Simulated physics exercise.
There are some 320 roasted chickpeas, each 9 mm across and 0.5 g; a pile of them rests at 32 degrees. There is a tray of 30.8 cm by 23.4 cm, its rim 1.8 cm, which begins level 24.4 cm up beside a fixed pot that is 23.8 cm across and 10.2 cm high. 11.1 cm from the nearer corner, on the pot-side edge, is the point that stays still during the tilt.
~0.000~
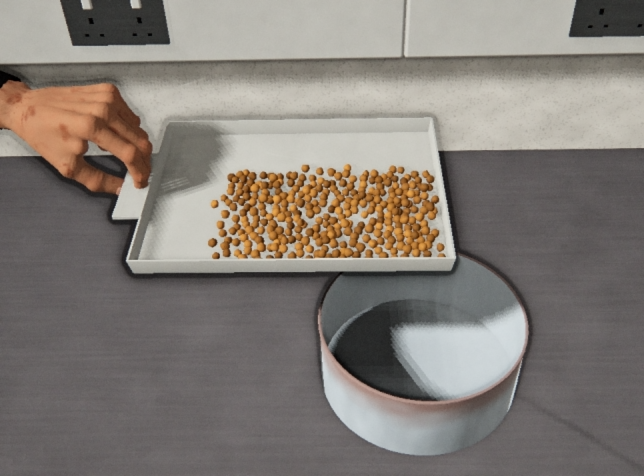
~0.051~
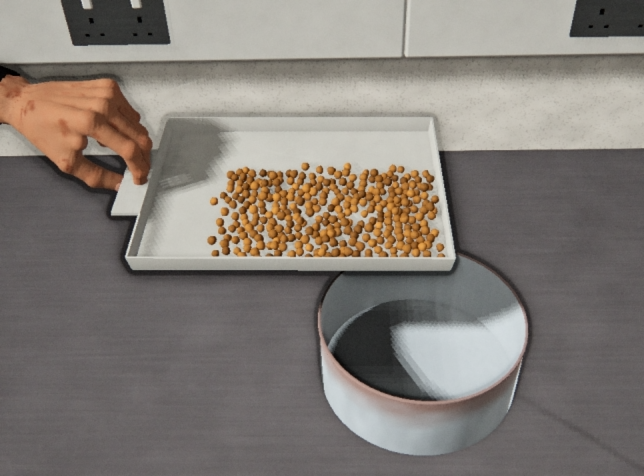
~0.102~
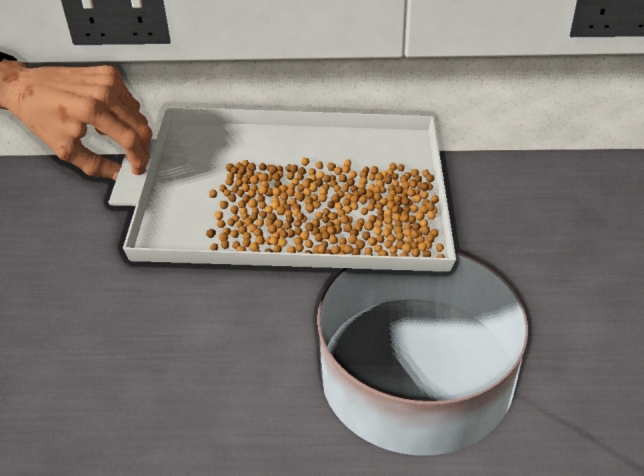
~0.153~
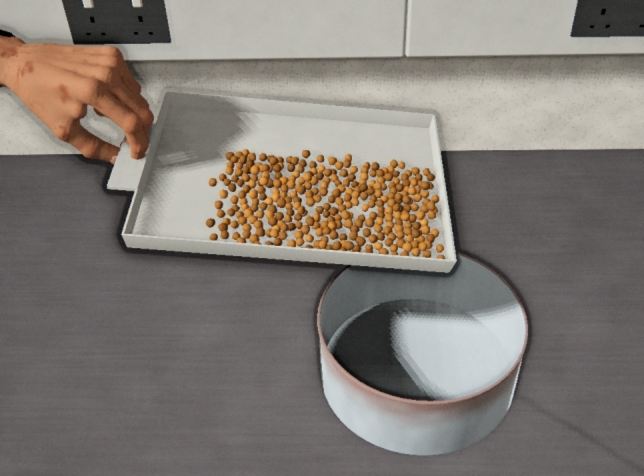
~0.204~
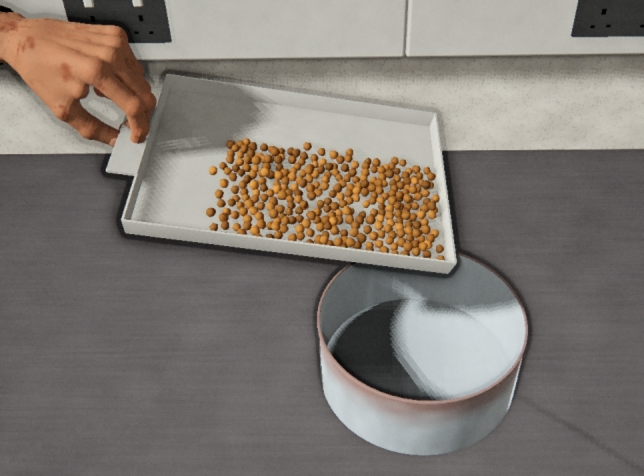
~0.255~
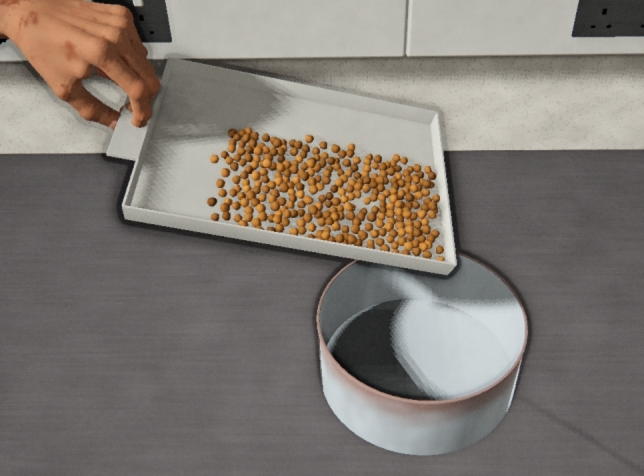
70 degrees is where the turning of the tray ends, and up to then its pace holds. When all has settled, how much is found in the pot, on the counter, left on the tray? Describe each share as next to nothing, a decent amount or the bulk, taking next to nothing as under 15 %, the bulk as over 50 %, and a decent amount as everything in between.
My prediction: Pot: It will be a small minority. Counter: It will be a small minority. Tray: It will be a majority.
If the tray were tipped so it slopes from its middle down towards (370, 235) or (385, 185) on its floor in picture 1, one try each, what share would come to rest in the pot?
Around 5 % for the first direction, around 0 % for the second.
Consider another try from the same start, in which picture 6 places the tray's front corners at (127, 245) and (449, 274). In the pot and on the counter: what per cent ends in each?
The pot gets 0 and the counter 0.
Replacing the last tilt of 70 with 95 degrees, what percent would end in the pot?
Pot share: About 90 per cent.
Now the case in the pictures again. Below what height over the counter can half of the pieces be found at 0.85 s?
Median height: Approx. 30 cm.
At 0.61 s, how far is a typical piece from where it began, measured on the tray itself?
I'd say close to 3 centimetres.
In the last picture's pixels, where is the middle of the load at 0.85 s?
Look about (409, 184) in the last view.
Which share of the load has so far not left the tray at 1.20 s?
Reading: Approx. 100%.
After 0.61 s, tilt 42 degrees; the tray holds 100 %, the pot 0 %.
After 0.85 s, tilt 60 degrees; the tray holds 100 %, the pot 0 %.
Then, at 1.20 s, tilt 70 degrees; the tray holds 100 %, the pot 0 %.
At rest (1.6 s), pot 0 %, counter 0 %, tray 100 %.
